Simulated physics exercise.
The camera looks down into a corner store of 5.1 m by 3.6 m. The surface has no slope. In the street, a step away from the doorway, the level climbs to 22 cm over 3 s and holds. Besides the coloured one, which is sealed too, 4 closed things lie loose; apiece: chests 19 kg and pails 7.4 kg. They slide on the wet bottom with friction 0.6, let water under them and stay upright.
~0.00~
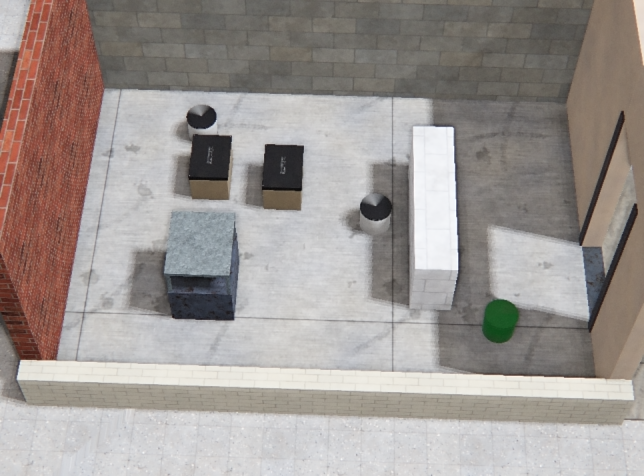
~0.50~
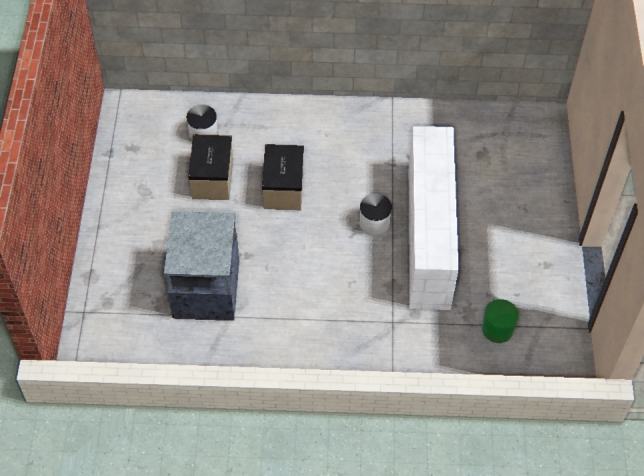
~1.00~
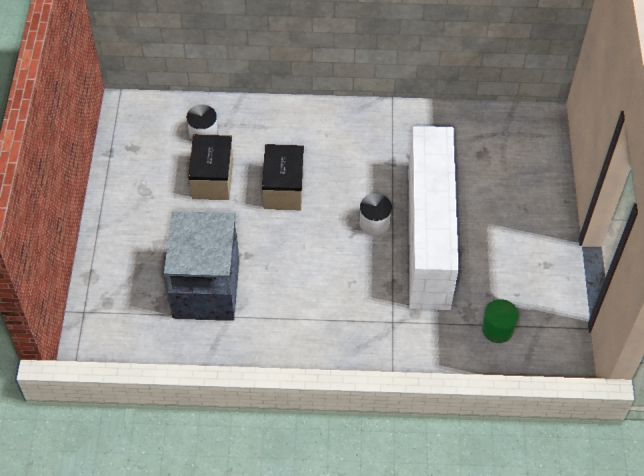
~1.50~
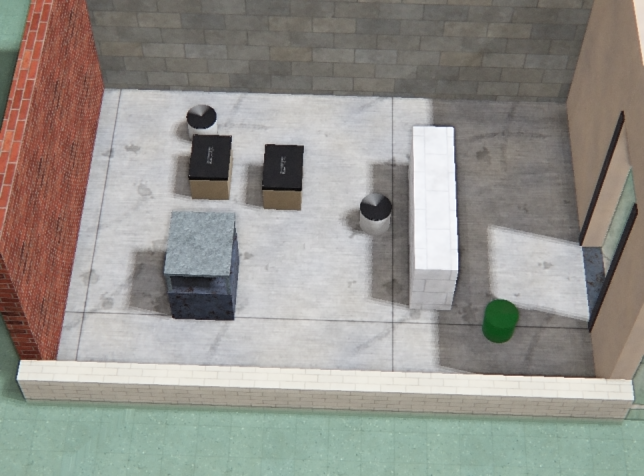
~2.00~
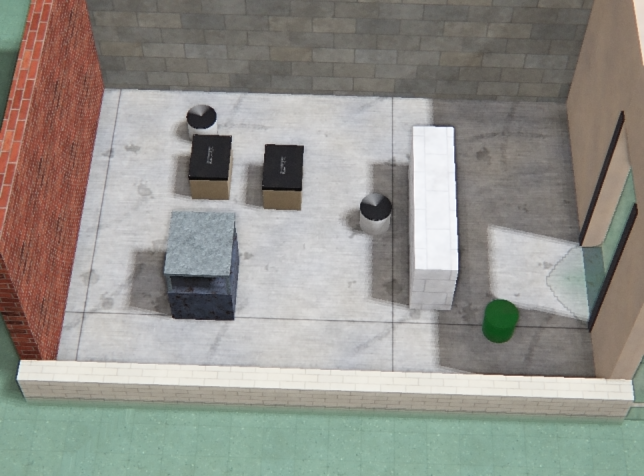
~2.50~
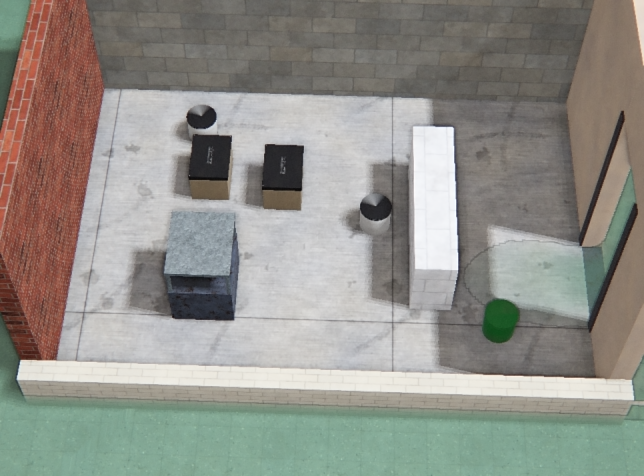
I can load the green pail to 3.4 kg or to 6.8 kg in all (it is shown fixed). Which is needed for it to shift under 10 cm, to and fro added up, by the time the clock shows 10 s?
I expect that neither load is enough.
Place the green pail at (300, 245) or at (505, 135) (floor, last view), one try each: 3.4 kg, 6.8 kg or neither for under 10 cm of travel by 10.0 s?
In turn: Either load holds; neither holds.
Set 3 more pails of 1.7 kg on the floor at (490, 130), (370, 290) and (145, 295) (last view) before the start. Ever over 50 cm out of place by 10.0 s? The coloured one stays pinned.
In turn: Past it, under, less.
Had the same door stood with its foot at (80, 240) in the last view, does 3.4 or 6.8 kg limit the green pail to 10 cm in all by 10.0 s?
Then the smaller load will do.
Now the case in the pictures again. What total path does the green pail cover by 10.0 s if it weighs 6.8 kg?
About 300 cm.
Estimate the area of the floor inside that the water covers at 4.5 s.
Some 5.5 m2.
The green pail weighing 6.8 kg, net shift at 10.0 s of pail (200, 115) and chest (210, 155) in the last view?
In that order: 0 cm, 0 cm.
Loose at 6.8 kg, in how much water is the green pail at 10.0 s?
Roughly 7 cm.
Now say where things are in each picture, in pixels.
In the first picture, the green pail at (502, 314) rests on the ground; 0.0 m2 under water; 0 of 5 have shifted.
In the second picture, the green pail at (502, 314), on the bottom; water covers 0.0 m2; 0 of 5 have shifted.
In the third picture, the green pail at (502, 314), on the bottom; water covers 0.0 m2; 0 of 5 have shifted.
In the fourth picture, the green pail at (502, 314) rests on the ground; water covers 0.0 m2; 0 of 5 have shifted.
In the fifth picture, the green pail at (502, 314) rests on the ground; 0.2 m2 under water; 0 of 5 have shifted.
In the sixth picture, the green pail at (502, 314), on the bottom; 0.9 m2 under water; 0 of 5 have shifted.
After 3.5 s the green pail would be 28 cm from its start with 3.4 kg and 8 cm from its start with 6.8 kg; 5 cm of water round it then.
After 4.5 s the green pail would be 120 cm from its start with 3.4 kg and 69 cm from its start with 6.8 kg; 9 cm of water round it then.
After 7.0 s the green pail would be 239 cm from its start with 3.4 kg and 213 cm from its start with 6.8 kg; 5 cm of water round it then.
After 10.0 s the green pail would be 260 cm from its start with 3.4 kg and 278 cm from its start with 6.8 kg; 7 cm of water round it then.
